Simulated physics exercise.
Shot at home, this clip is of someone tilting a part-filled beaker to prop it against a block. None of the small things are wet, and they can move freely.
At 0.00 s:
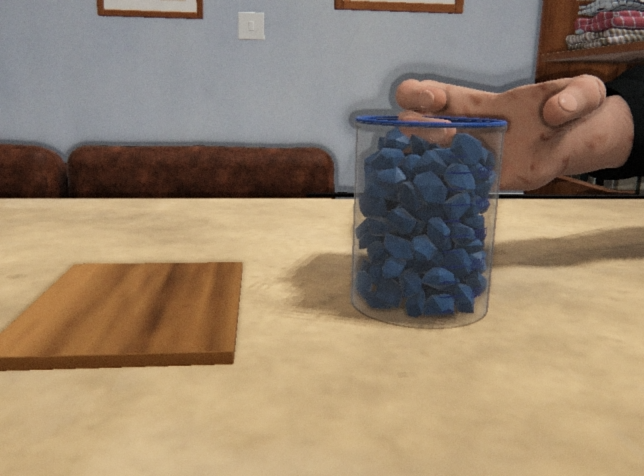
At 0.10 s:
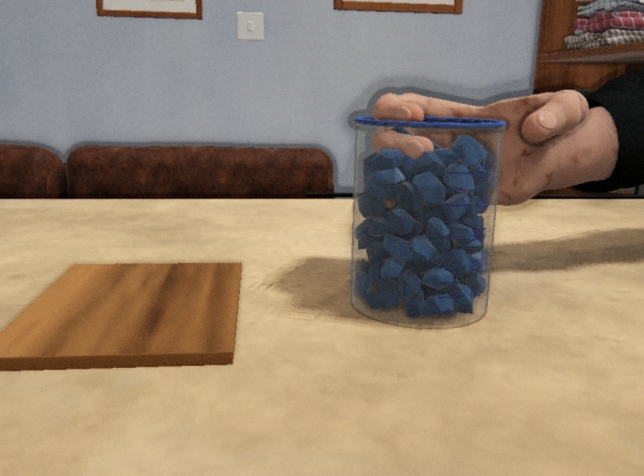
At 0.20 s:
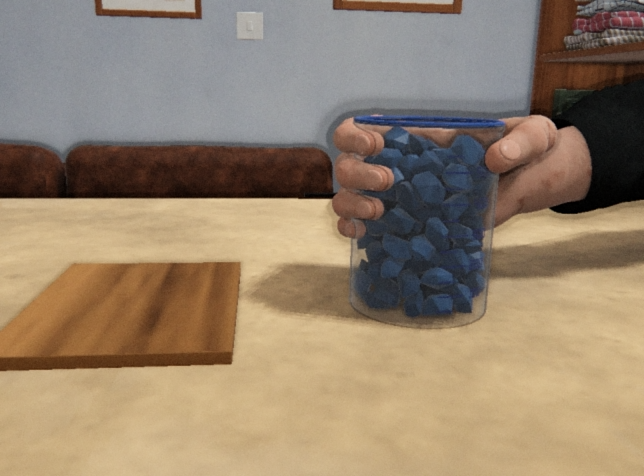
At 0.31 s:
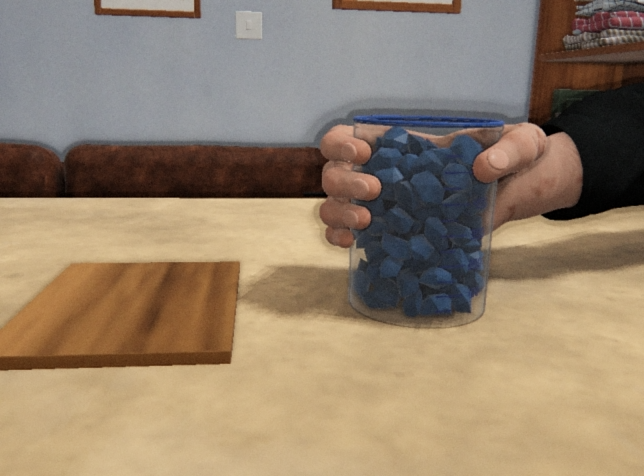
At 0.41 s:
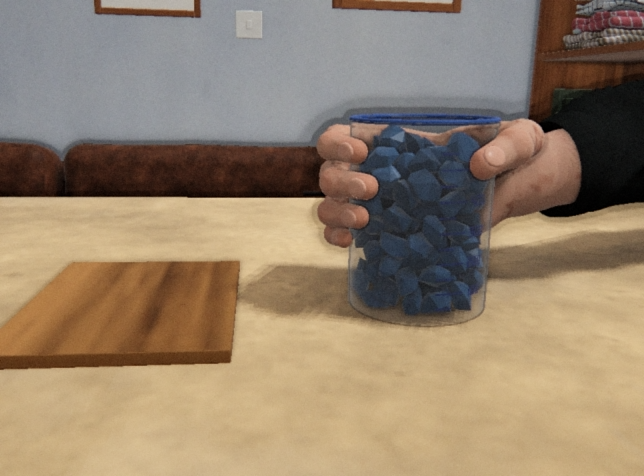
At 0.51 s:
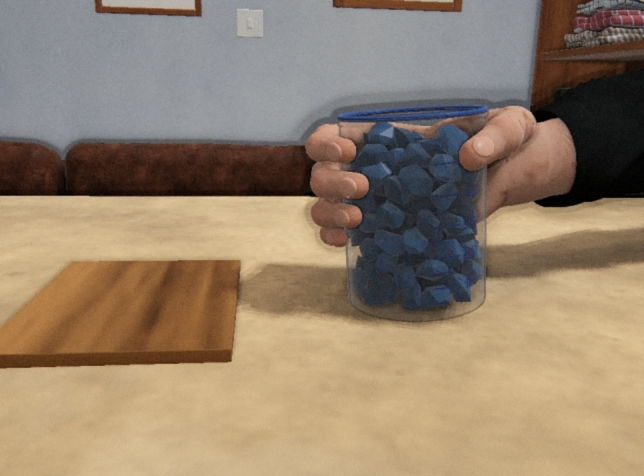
The footage shows a hand reaching around a clear, blue-rimmed beaker nearly full of blue stones on a table, gripping it from behind, then tilting it slightly to the left, while a flat wooden block lies still at left.
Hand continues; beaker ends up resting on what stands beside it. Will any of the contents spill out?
It's going to lose some at that tilt.
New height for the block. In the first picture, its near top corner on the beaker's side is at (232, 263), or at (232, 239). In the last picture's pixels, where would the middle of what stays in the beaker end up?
I'd put it close to (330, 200) first and close to (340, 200) after that.
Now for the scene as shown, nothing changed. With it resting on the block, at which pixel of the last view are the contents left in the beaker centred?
(281, 238) or thereabouts.
By 0.99 s, the beaker leans 34°; everything is still inside.
By 1.50 s, the beaker leans 66°; everything is still inside.
By 2.10 s, the beaker rests on the block at 84°; a small part of the aquarium stones out of it.
When it is over (2.5 s), the beaker rests on the block at 84°; a small part of the aquarium stones out of it.
